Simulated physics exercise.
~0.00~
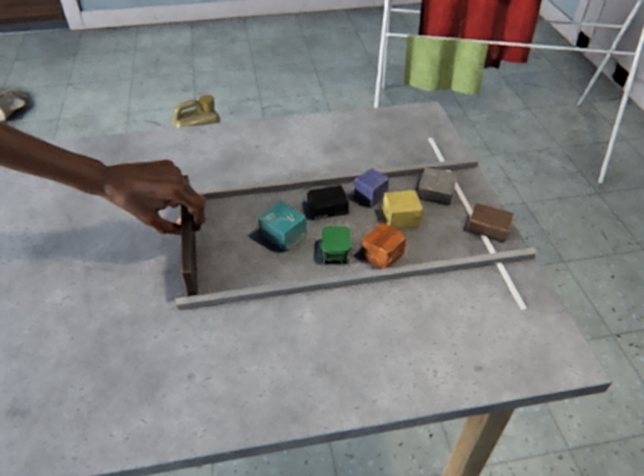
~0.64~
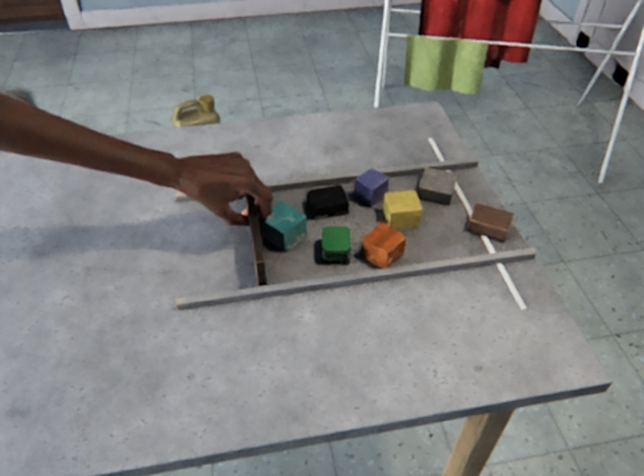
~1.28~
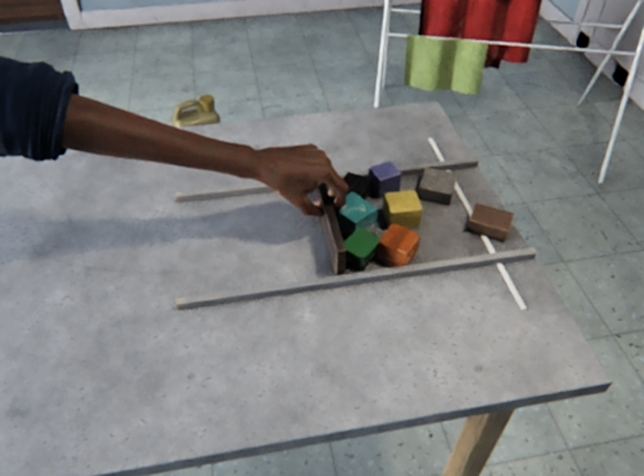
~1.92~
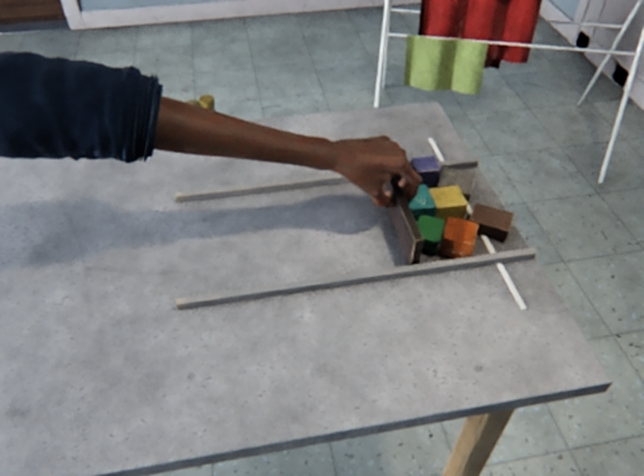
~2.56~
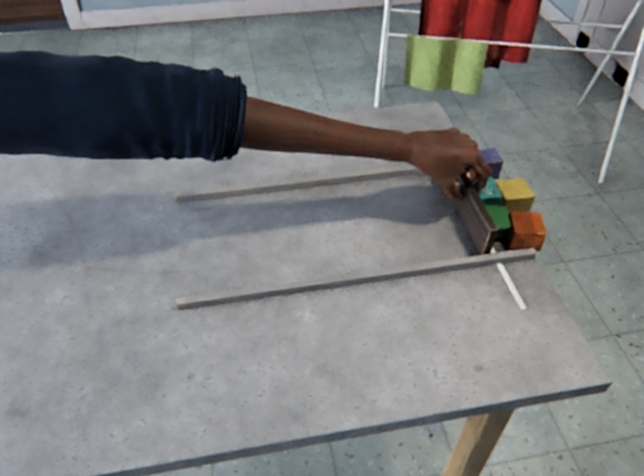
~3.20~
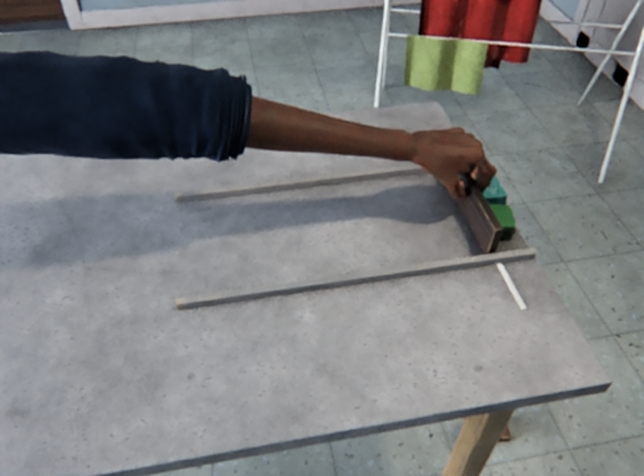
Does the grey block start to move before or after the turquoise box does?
The grey block starts to move after the turquoise box, which is already being pushed along while the grey block is still in its place.
